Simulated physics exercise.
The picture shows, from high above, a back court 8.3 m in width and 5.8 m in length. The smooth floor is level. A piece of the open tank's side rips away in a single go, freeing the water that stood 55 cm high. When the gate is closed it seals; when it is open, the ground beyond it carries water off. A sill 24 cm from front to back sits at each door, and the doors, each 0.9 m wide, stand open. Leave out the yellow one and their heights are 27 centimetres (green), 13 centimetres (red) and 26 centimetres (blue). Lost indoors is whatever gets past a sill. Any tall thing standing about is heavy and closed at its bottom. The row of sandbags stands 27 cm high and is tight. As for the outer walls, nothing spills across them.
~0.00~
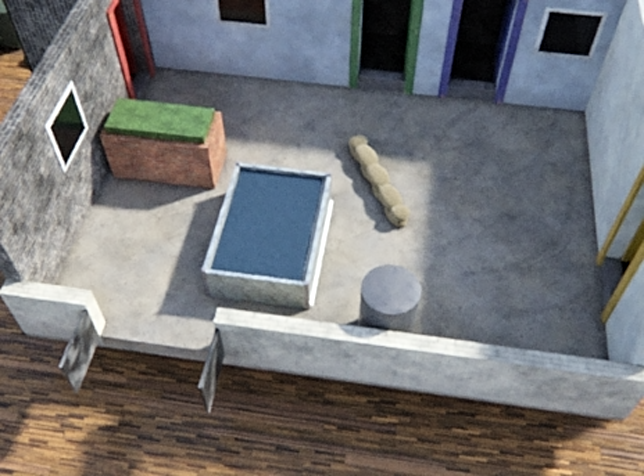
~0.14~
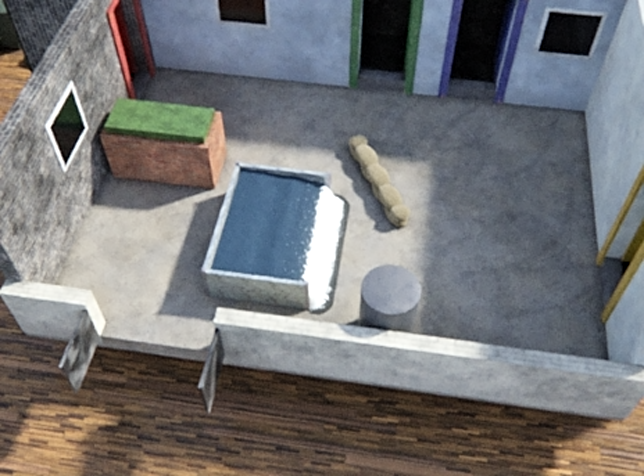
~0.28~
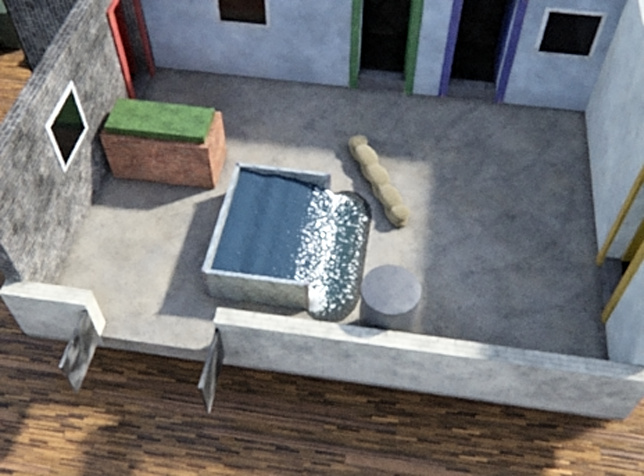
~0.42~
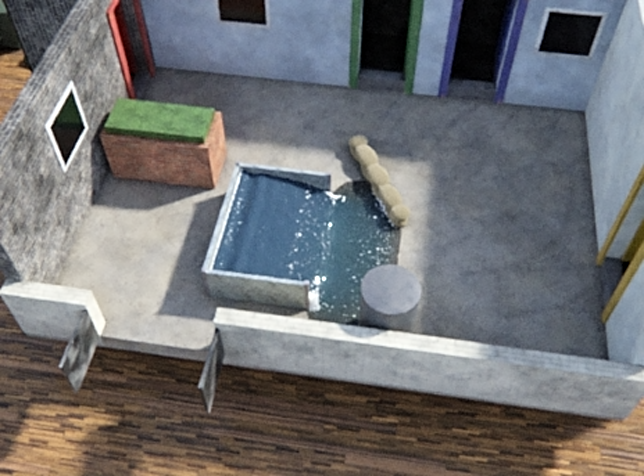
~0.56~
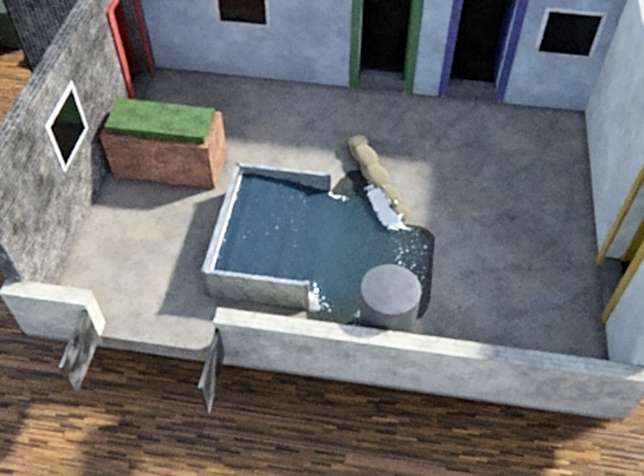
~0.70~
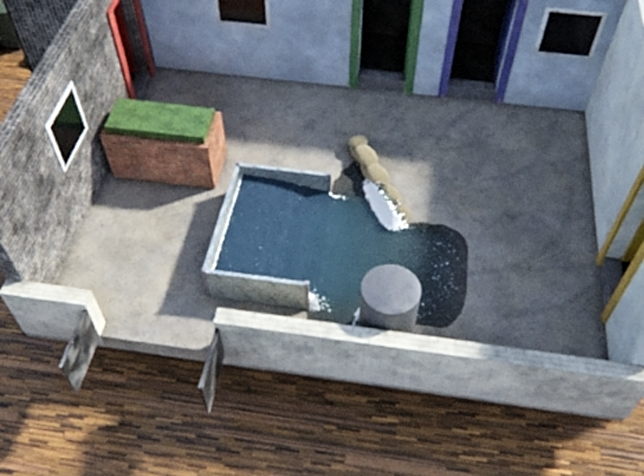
Water bursts through the right side of a low pale tank in a walled grey courtyard, seen from high above by a still camera. A green-topped brick block sits to the left, a row of tan sacks and a grey cylinder to the right, with green- and purple-framed doorways behind. White froth spills out first, then dark water spreads rightward, foaming against the sacks and passing around the cylinder.
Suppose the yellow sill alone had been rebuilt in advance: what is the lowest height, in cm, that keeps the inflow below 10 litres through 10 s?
About 22 cm.
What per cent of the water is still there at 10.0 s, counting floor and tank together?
Water still present: Approx. 98 %.
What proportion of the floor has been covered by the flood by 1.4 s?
Roughly 25 percent.
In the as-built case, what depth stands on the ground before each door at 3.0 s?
Door by door, in centimetres - green 0, red 0, blue 0, yellow 19.
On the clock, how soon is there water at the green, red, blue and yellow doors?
Arrives: Green 5.5 s / red 5.0 s / blue 4.5 s / yellow 1.3 s.
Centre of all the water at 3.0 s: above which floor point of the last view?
(435, 269).
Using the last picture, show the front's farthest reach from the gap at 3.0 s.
Around pixel (588, 139).
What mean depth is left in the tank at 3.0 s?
Average depth: Approx. 9 cm.
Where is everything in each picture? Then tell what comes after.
The first frame shows the open tank at (270, 223) is whole and still, 55 cm deep; the yellow door at (624, 250) is dry.
In the second frame, water pours out at (317, 243) and has run 0.3 m, to (325, 306); about 8 cm deep outside, 55 cm at the back.
In the third frame, the gap is at (317, 244), the front 0.7 m out at (355, 296); the back of the open tank holds 55 cm.
In the fourth frame, the front is at a hidden place, 1.2 m from the gap at (317, 245); 2.8 m2 of floor is wet, 48 cm left at the back.
In the fifth frame, the front is at (422, 305), 1.7 m from the gap at (317, 245); 3.9 m2 of floor is wet, 46 cm left at the back.
In the sixth frame, the front is at (458, 303), 2.3 m from the gap at (317, 246); 4.9 m2 of floor is wet, 44 cm left at the back; the yellow door at (624, 250), 4.4 m from the gap, is still 2.2 m from the nearest water.
After 1.4 s water covers 25 % of the floor, deepest (32 cm) near (385, 223); 3 cm at the yellow door, 0 litres in over its 26 cm sill.
After 3.0 s water covers 45 % of the floor, deepest (27 cm) near (612, 392); 19 cm at the yellow door, 2 litres in over its 26 cm sill.
After 10.0 s water covers 90 % of the floor, deepest (8 cm) near (192, 145); 4 cm at the yellow door, 2 litres in over its 26 cm sill.
At the yellow door as built, the water arrived by 1.4 s and peaked near 27 cm at 2.0 s.
With a sill of 18 cm, 33 litres would have come in within the 10 s; with 24.5 cm, 5 litres. So under 10 litres takes about 22 cm.
